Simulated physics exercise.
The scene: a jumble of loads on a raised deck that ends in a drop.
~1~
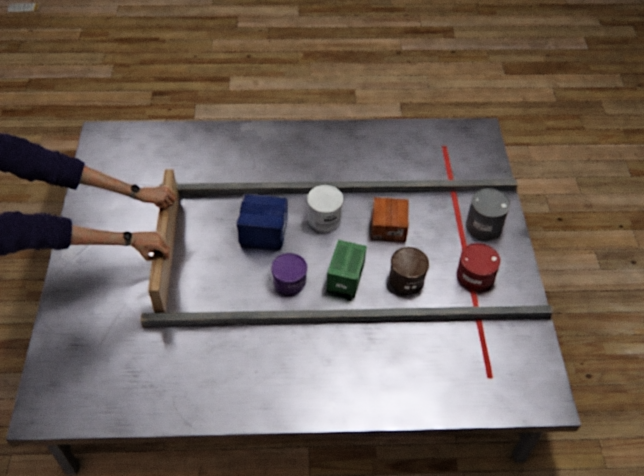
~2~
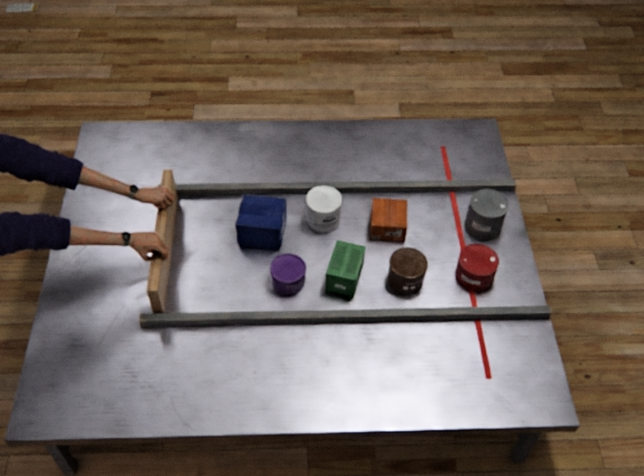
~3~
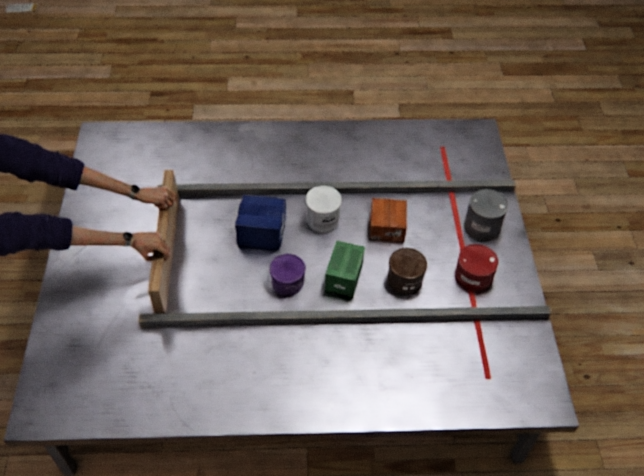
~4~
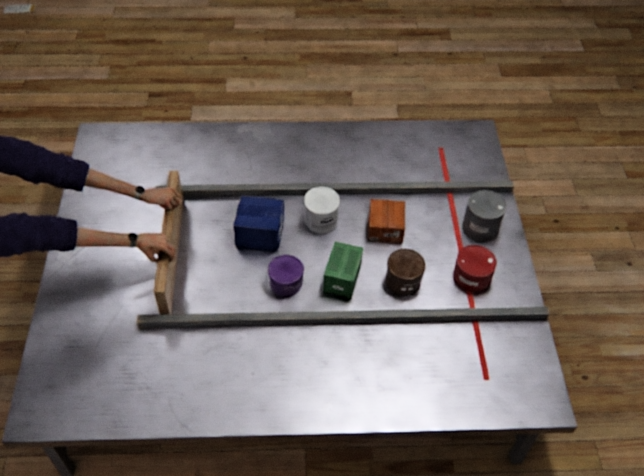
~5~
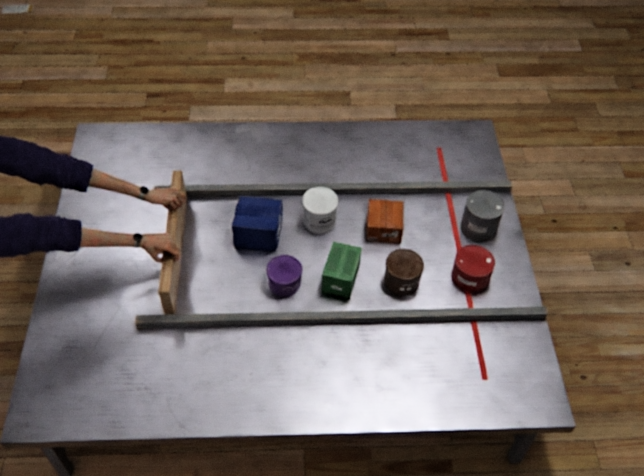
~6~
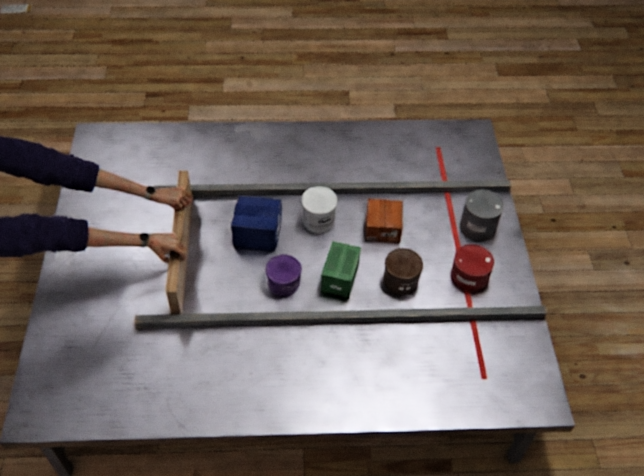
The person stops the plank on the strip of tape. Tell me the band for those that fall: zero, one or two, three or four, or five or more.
In the end the number that fall off is three or four.
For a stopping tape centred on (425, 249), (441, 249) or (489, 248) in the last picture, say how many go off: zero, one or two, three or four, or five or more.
Taking them in turn, either one or two; either one or two; 5 or more.
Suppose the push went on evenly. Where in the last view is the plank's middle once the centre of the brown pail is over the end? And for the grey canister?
About (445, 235), and (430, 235) for the other.
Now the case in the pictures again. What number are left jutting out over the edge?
2 of them.
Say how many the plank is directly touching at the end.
The number is 2.
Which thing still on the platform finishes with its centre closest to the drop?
It is the orange parcel.
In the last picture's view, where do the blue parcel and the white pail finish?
Near (478, 217) and (514, 206).
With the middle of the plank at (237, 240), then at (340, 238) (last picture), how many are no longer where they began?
The counts are 1 and 6.
Soon after, none off yet; grey canister at rest near (481, 216); red canister at rest near (472, 268); brown pail at rest near (403, 272).
Then, none off yet; grey canister at rest near (481, 216); red canister at rest near (472, 268); brown pail moved about its own width near (425, 270).
Further on, none off yet; grey canister moved a little near (500, 213); red canister moved about its own width near (530, 262); brown pail moved well along near (495, 268).
By the end, the number that fall off is three or four; fallen, brown pail, red canister and grey canister.
